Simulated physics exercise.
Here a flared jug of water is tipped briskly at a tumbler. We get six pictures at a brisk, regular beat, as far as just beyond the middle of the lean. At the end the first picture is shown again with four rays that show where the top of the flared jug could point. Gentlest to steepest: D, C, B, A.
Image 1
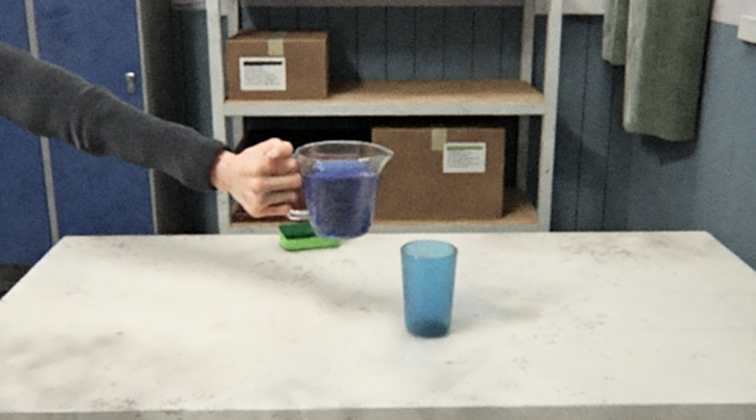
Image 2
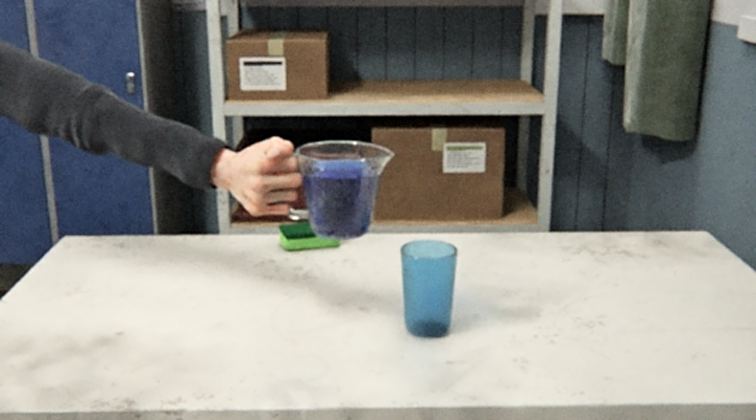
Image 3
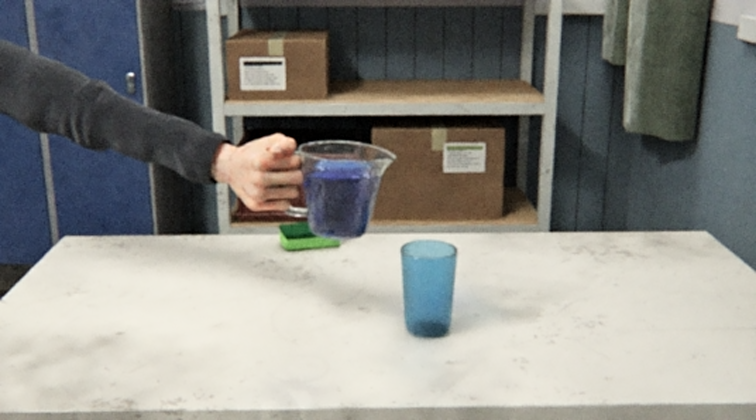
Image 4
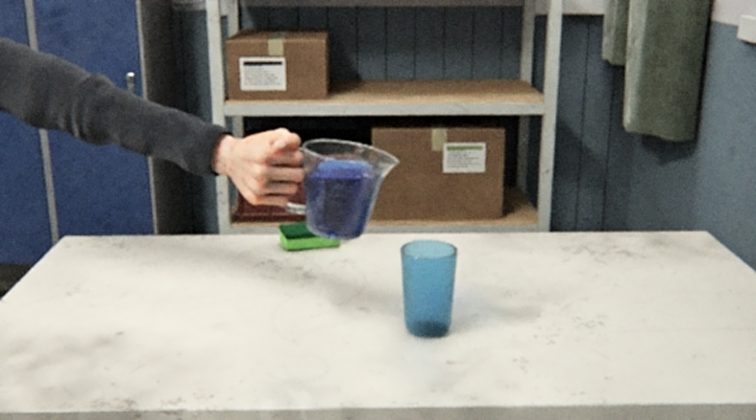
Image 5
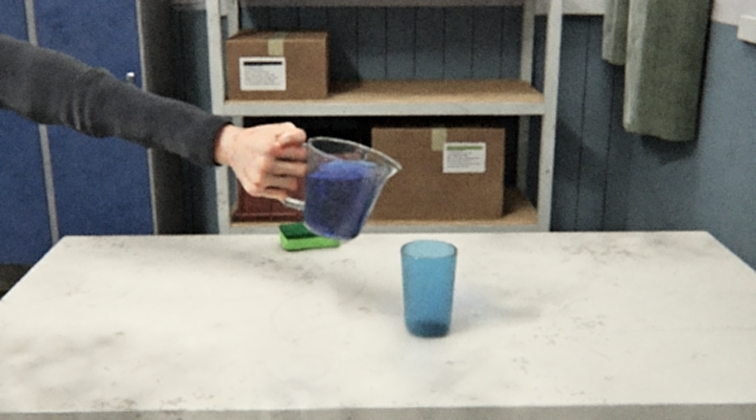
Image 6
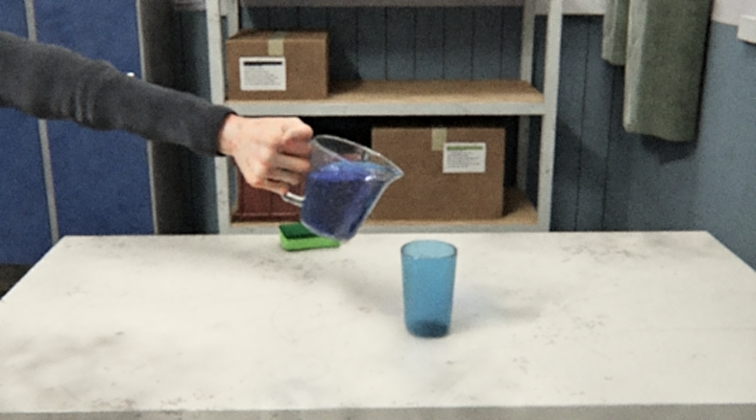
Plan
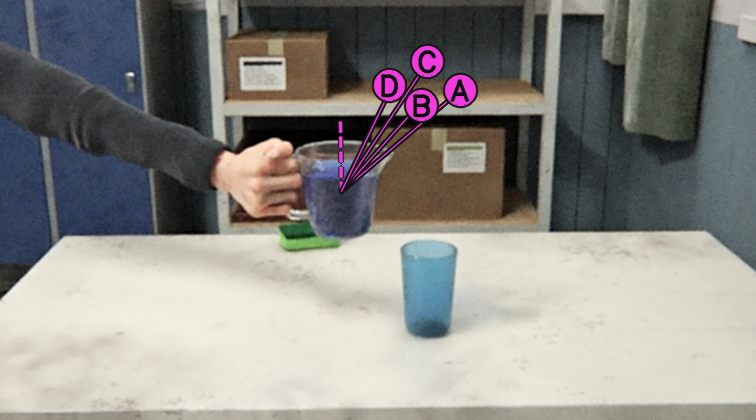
The footage shows a hand holding a clear flared jug of blue liquid upright above a table, near a blue tumbler, then steadily tilting it to the right toward the tumbler, with no liquid leaving the jug.
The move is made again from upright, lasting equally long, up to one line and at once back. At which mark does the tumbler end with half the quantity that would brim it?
Take A.
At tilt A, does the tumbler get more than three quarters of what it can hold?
No, it does not.
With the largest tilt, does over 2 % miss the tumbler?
No, it does not.
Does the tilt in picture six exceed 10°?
Yes.
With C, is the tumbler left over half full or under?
Under.
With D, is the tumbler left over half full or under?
Under.
On the marked copy, A at (447, 101); B at (407, 117); C at (418, 76); D at (384, 101).
Choosing A, the tumbler ends with about 48 % of what it can hold.
Choosing B, the tumbler ends with about 30 % of what it can hold.
Choosing C, the tumbler ends with about 16 % of what it can hold.
Choosing D, the tumbler ends with about 5 % of what it can hold.
